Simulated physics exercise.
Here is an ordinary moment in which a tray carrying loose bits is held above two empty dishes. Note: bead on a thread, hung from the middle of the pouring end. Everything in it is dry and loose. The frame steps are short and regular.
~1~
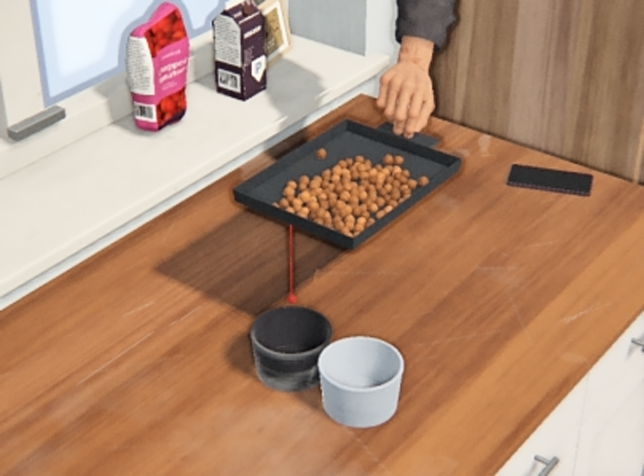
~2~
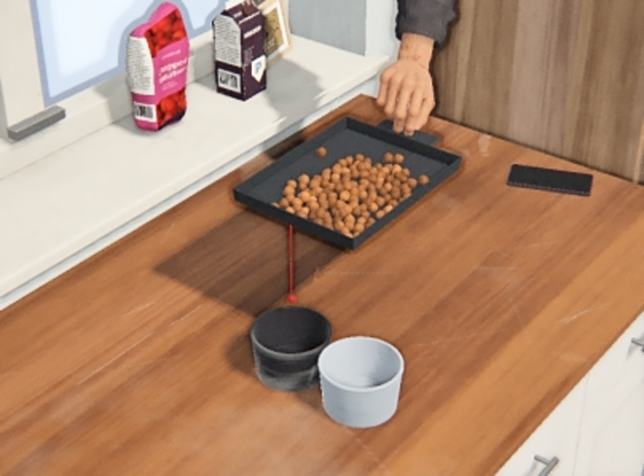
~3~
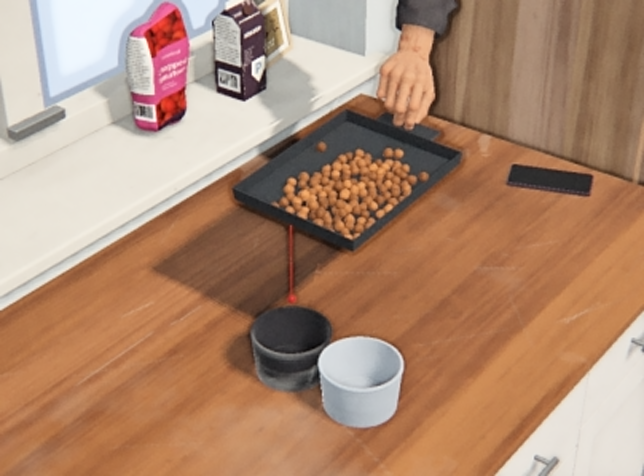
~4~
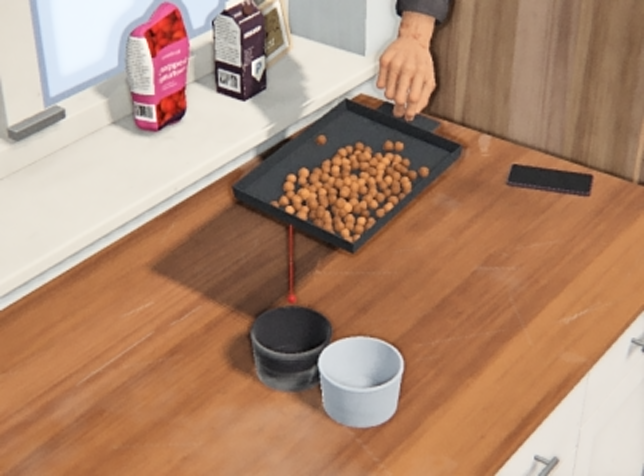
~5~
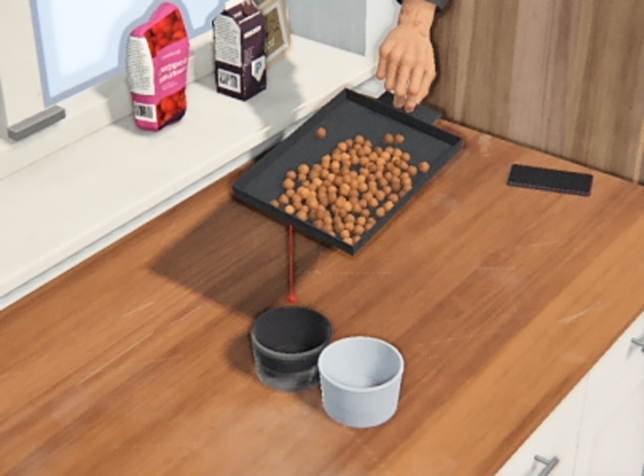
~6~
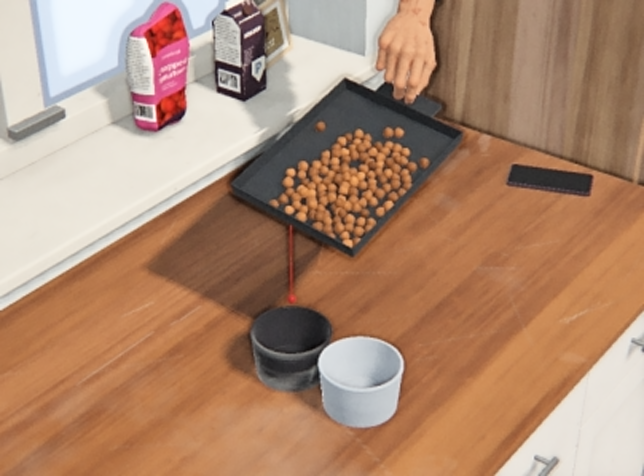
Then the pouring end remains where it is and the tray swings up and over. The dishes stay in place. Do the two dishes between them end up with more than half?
Yes, I expect the dishes to end up with the bulk of the load.
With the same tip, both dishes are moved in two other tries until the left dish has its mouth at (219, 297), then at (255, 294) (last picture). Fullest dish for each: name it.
For the two places in order: The rightward one, the rightward one.
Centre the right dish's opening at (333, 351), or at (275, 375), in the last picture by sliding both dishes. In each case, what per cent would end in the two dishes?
First 80 per cent, second 0 per cent.
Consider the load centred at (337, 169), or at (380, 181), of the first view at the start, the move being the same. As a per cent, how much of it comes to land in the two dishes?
Close to 60 and close to 80 per cent.
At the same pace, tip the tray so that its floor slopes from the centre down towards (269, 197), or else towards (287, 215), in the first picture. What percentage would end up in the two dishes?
About 0 % and about 20 %.
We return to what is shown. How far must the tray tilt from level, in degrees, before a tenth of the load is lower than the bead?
Roughly 105 degrees of turn.
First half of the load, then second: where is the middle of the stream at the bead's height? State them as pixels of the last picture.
Starting near (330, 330), moving on to near (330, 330).
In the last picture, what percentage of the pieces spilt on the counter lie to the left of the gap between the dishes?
Estimate: Near 40 per cent.
Just after the last frame, tray tipped steeply; almost all on the tray; just a few in the right dish; just a few in the air.
A moment on, tray tipped past a quarter turn; the larger part on the tray; just a few in the right dish; just a few in the left dish; just a few outside both; about a tenth in the air.
Further on, tray tipped past a quarter turn; roughly a quarter in the right dish; roughly a third in the left dish; roughly a third outside both.
When it is over, tray tipped past a quarter turn; roughly a quarter in the right dish; roughly a third in the left dish; roughly a third outside both.
